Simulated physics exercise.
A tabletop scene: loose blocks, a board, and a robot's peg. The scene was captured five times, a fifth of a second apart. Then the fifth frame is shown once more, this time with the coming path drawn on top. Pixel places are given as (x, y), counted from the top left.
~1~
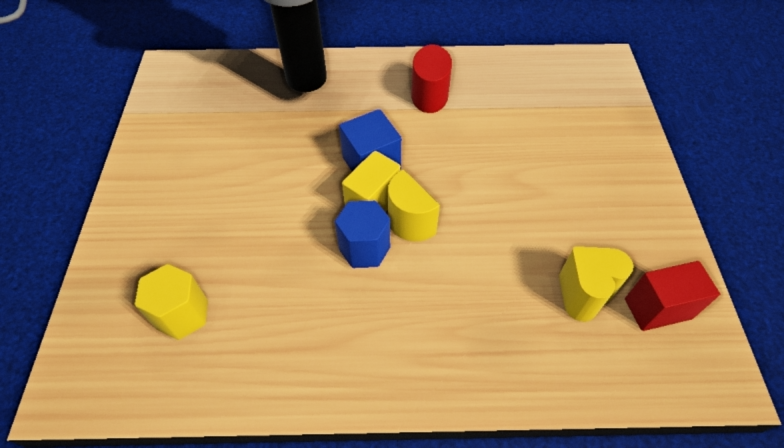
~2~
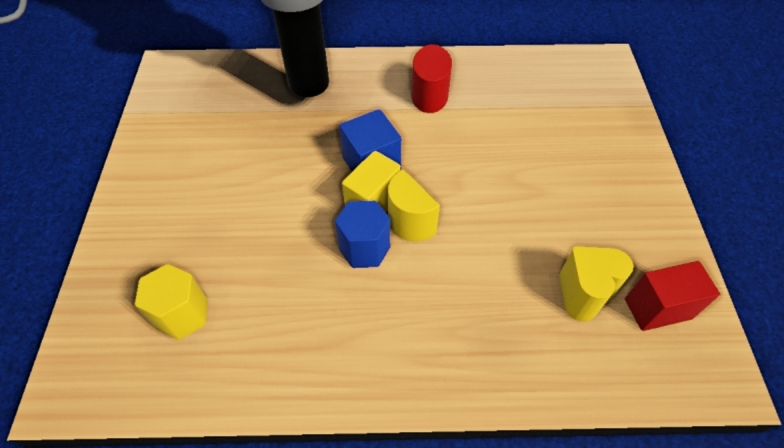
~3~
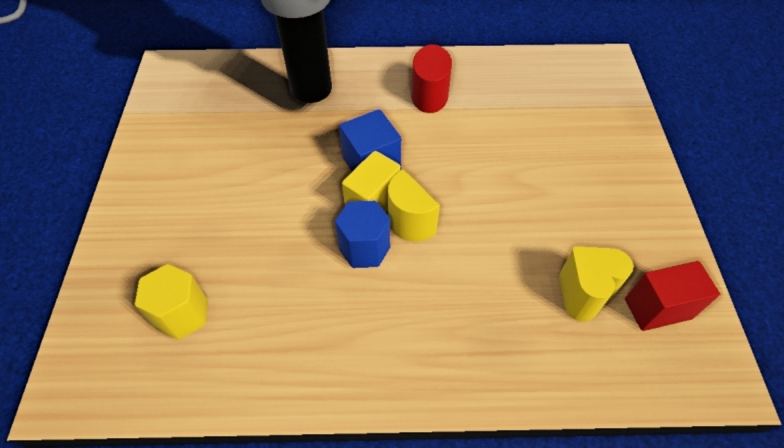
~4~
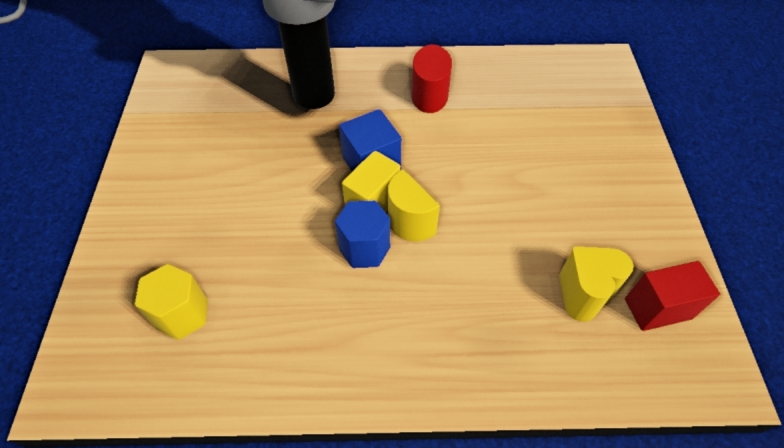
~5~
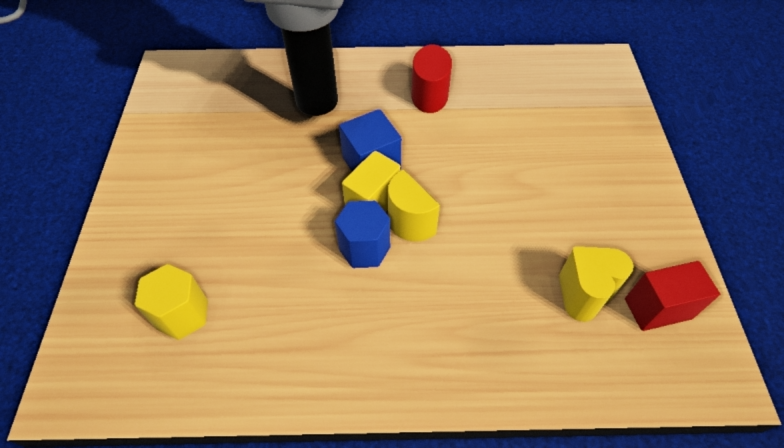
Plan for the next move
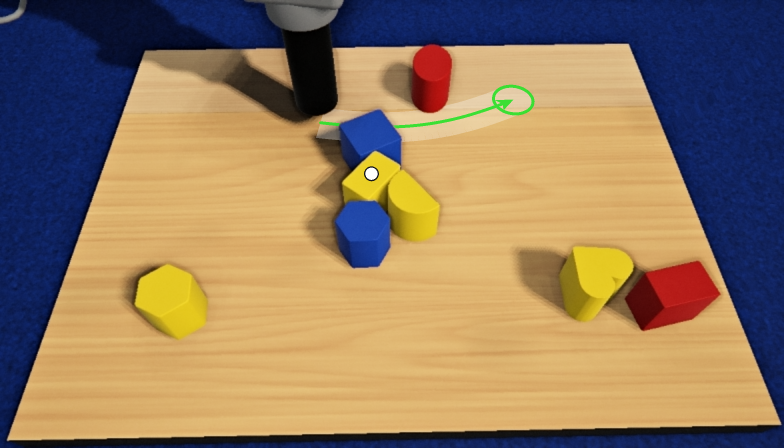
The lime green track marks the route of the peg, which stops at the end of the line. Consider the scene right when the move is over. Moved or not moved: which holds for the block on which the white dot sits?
That block stays.
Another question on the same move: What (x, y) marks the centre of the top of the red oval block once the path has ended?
That would be at about pixel (451, 55).
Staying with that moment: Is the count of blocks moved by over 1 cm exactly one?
It seems so.
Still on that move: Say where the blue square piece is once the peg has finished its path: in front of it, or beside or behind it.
Lost on the way.
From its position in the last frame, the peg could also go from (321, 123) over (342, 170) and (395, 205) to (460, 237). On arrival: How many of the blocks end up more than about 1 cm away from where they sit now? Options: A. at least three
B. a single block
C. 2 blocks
I choose A.
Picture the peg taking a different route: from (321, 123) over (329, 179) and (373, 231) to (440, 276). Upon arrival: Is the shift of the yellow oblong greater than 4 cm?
Going by the path, yes.
Drawn move, from (321, 123) by way of (388, 127) and (455, 119) to (513, 100); the dot is on the yellow oblong.
The first path, step by step. One third of the way, peg at (388, 107); nothing pushed yet.
Two thirds of the way, peg at (457, 99); red oval block at (447, 56), turned 55° anticlockwise.
At the end, peg at (518, 79); blue square piece still; yellow oblong still; red oval block at (451, 55), turned 65° anticlockwise.
